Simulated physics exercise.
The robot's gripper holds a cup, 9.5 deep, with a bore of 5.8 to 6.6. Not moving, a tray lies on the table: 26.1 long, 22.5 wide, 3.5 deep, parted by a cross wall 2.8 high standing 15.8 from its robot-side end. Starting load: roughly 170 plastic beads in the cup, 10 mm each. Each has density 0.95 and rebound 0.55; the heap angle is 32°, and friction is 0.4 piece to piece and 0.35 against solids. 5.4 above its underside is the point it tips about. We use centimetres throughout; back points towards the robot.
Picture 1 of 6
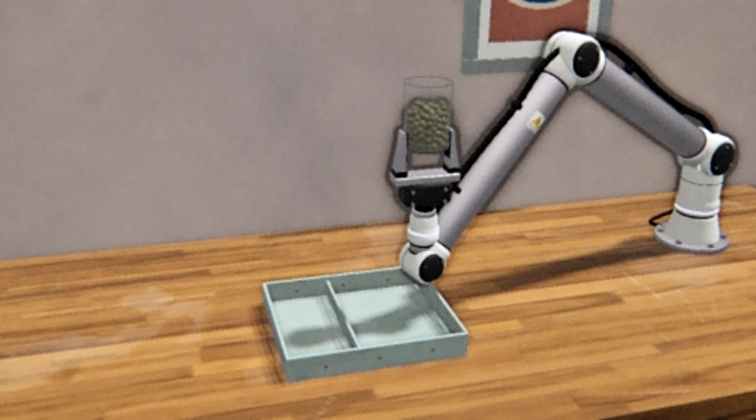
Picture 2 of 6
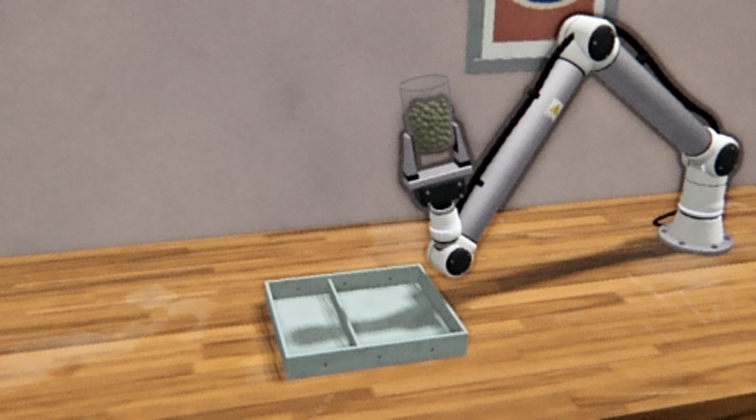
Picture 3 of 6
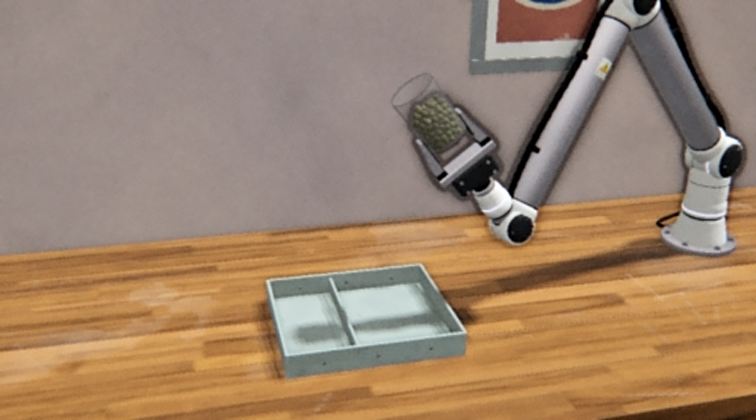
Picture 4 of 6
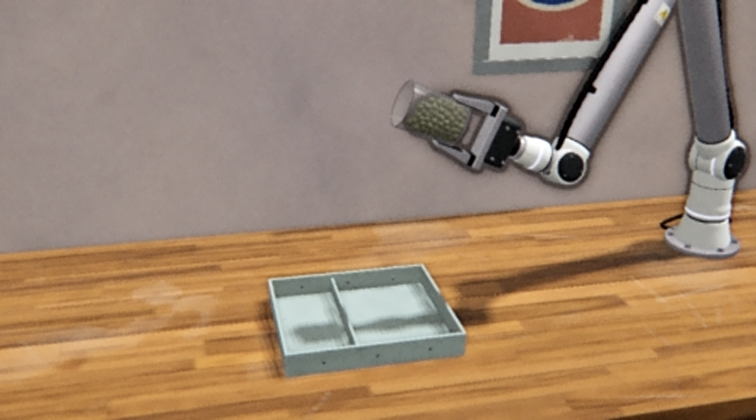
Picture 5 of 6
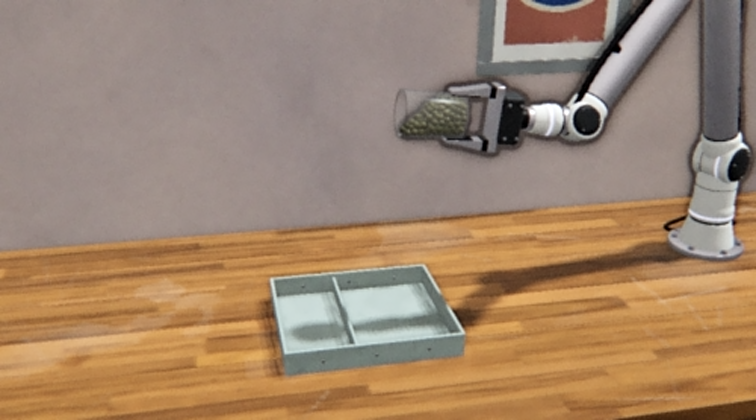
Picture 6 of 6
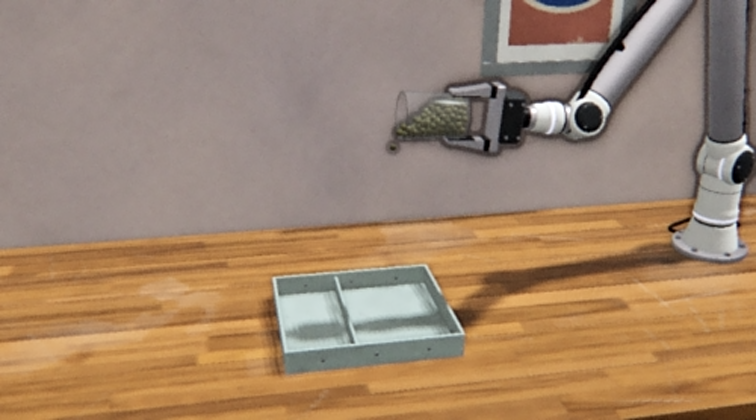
A white and grey robot arm on the right of a wooden table, seen from slightly above against a plain grey wall, holds a clear cup of green beads in its gripper. A pale blue-green divided tray sits still below, and part of a framed picture hangs behind. The arm swings its wrist up and rightward, tilting the cup left until nearly horizontal, and one bead leaves the rim.
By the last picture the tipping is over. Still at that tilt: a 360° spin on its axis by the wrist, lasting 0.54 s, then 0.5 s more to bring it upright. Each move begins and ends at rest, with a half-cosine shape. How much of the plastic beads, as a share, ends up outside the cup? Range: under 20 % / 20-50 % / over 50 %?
20 to 50 %.
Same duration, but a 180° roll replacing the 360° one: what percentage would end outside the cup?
It would be near 25 per cent.
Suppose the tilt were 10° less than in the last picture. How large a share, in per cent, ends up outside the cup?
Roughly 5 per cent.
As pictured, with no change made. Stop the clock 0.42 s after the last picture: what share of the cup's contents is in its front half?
Around 70 percent.
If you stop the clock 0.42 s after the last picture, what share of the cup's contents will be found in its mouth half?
40 %, about.
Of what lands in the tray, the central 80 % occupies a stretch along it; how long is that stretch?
20 cm or thereabouts.
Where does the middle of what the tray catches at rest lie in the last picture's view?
Roughly pixel (352, 320).
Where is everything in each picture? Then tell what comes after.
The first picture shows cup middle at (427, 116), upright; upper third of the load around (428, 114), from x 410 to 445, top at y 105; 167 in the cup.
The second picture shows cup middle at (429, 116), tipped 11°; upper third of the load around (430, 113), from x 410 to 450, top at y 100.
The third picture shows cup middle at (431, 116), tipped 37°; upper third of the load around (437, 112), from x 415 to 460, top at y 100.
The fourth picture shows cup middle at (432, 115), tipped 67°; upper third of the load around (441, 108), from x 410 to 465, top at y 100.
The fifth picture shows cup middle at (433, 115), tipped 84°; upper third of the load around (446, 107), from x 405 to 465, top at y 100.
The sixth picture shows cup middle at (434, 116), tipped 86°; upper third of the load around (448, 110), from x 395 to 465, top at y 100; 166 in the cup, 1 in flight or on a rim.
Then, 0.42 s later, tipped 86°, highest piece 36 above the table; 141 in the cup, 6 in the robot-side part, 20 in flight or on a rim.
Then, 0.83 s later, tipped 32°, highest piece 36 above the table; 114 in the cup, 23 in the robot-side part, 14 in the far-side part, 4 on the table or floor, 12 in flight or on a rim.
Then, 1.24 s later, upright, highest piece 35 above the table; 114 in the cup, 24 in the robot-side part, 21 in the far-side part, 7 on the table or floor, 1 in flight or on a rim.
Then, 1.94 s later, upright, highest piece 35 above the table; 114 in the cup, 25 in the robot-side part, 21 in the far-side part, 7 on the table or floor.
At rest, 114 in the cup, 25 in the robot-side part, 21 in the far-side part, 7 on the table or floor. That is 32 % outside the cup.
